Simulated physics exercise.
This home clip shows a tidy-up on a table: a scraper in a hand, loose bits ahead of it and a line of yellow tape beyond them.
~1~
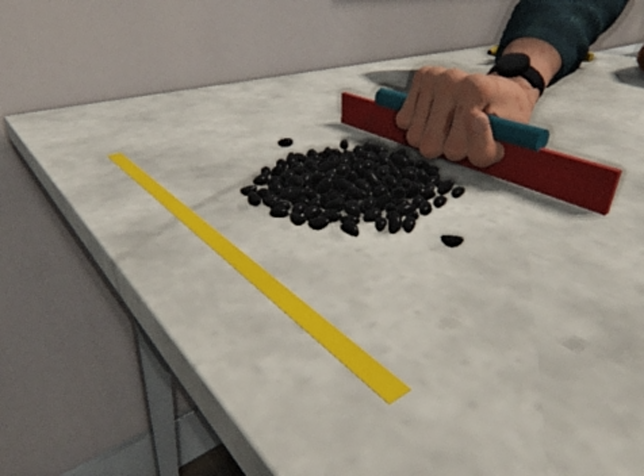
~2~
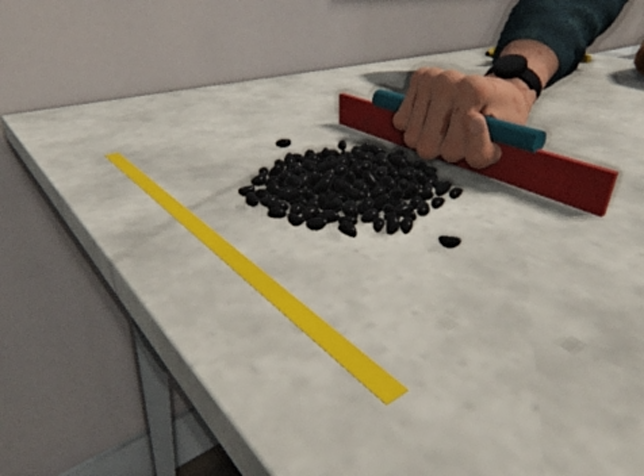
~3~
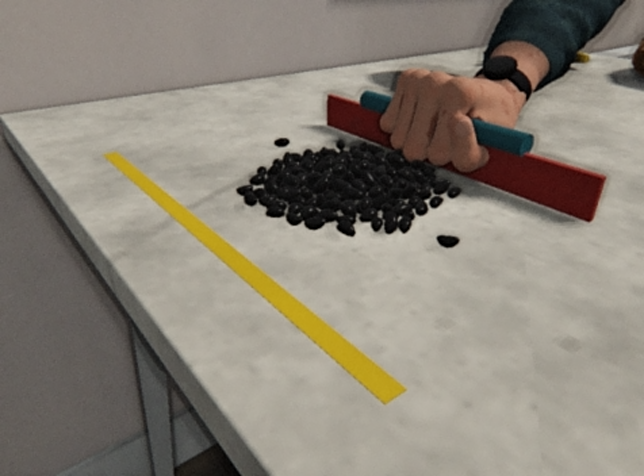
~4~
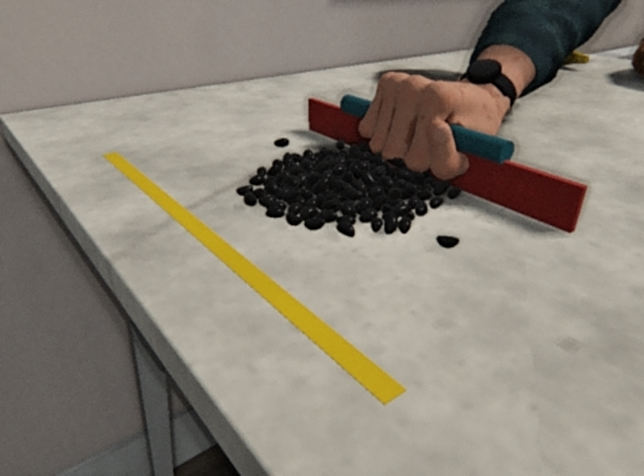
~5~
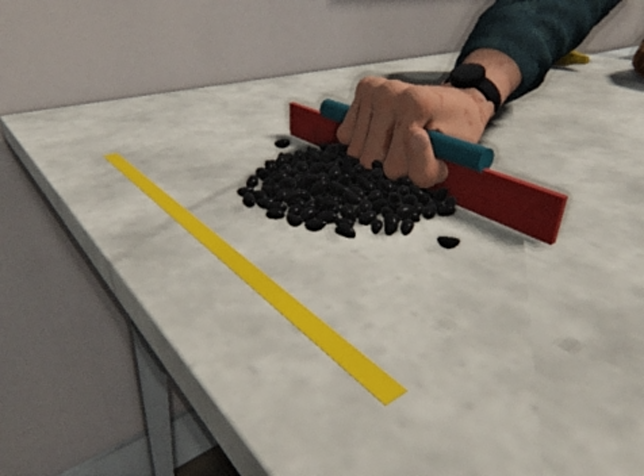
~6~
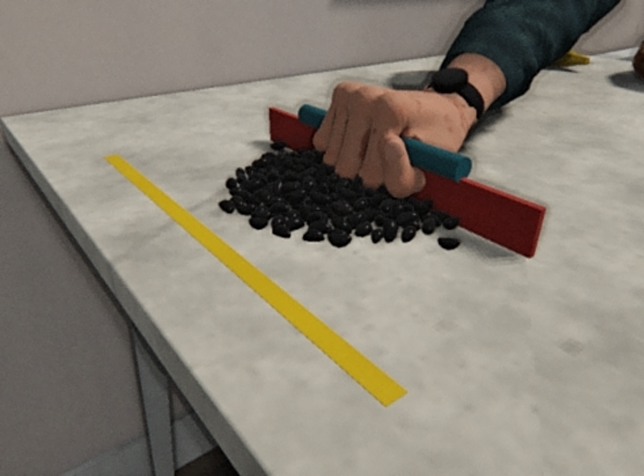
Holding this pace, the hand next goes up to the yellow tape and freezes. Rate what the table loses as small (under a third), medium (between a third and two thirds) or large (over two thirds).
Medium.
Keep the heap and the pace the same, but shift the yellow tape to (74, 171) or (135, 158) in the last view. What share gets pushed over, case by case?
First try 90 per cent, second try 30 per cent.
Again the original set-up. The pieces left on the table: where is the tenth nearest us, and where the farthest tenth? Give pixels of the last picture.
You'd find the near tenth around (244, 339) and the far one around (109, 188).
Just after the last frame, scraper still moving, near (286, 167); heap all on the table, its front near (134, 238).
A moment on, scraper stopped at the yellow tape; heap roughly a quarter over the edge.
Further on, scraper stopped at the yellow tape; heap roughly half over the edge.
When it is over, scraper stopped at the yellow tape; heap roughly half over the edge.
